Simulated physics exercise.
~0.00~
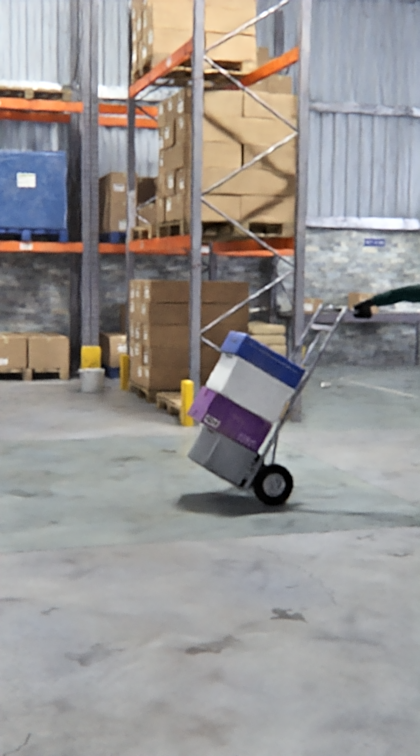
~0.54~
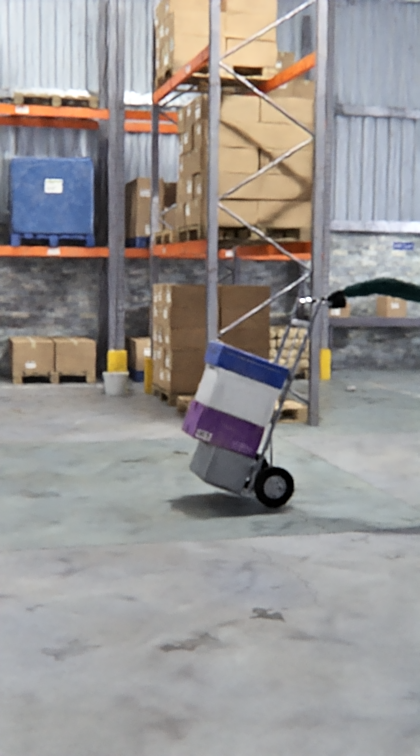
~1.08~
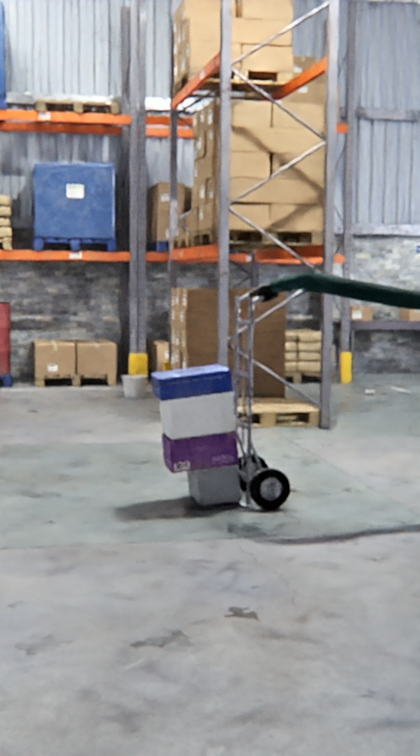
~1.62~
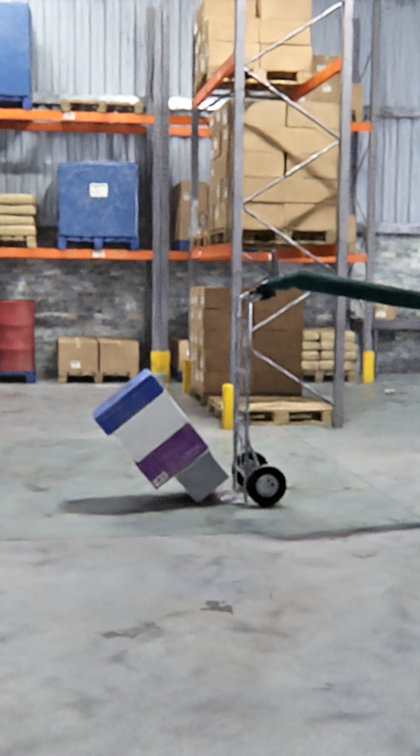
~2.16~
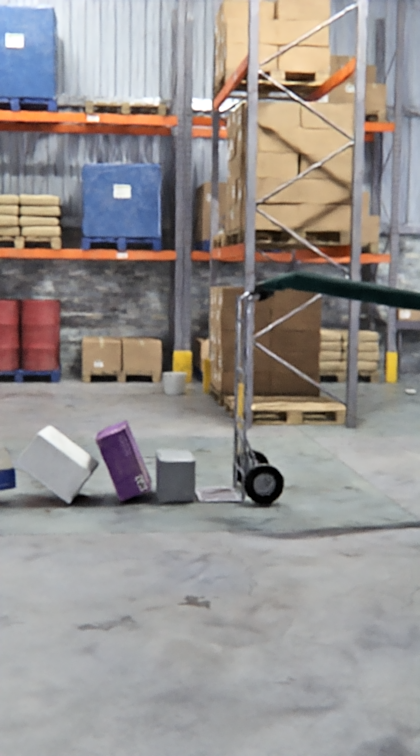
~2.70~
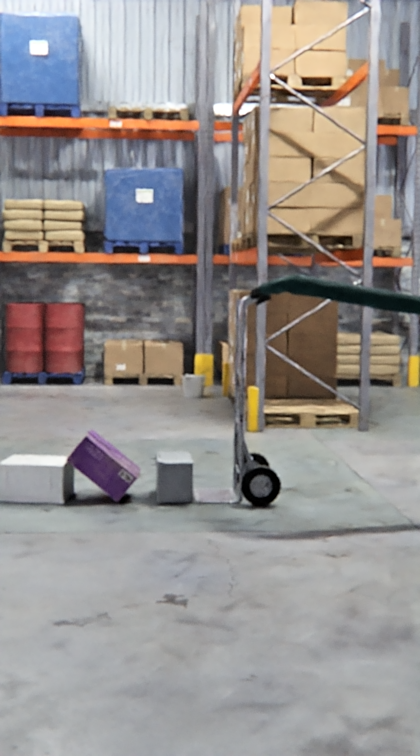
A dark-sleeved arm reaches in from the right and grips a metal hand truck in a warehouse, seen from the side across a grey concrete floor, with orange racking, cartons and blue crates behind. The tilted truck carries a loose stack, with a grey tote lowest, then a purple box, a white tote and a blue toolbox on top. The arm swings the truck upright and holds it still. The stack tips away to the left and breaks apart, the blue toolbox leading out of view. The white tote and purple box tumble to the floor, while the grey tote ends beside the upright truck.
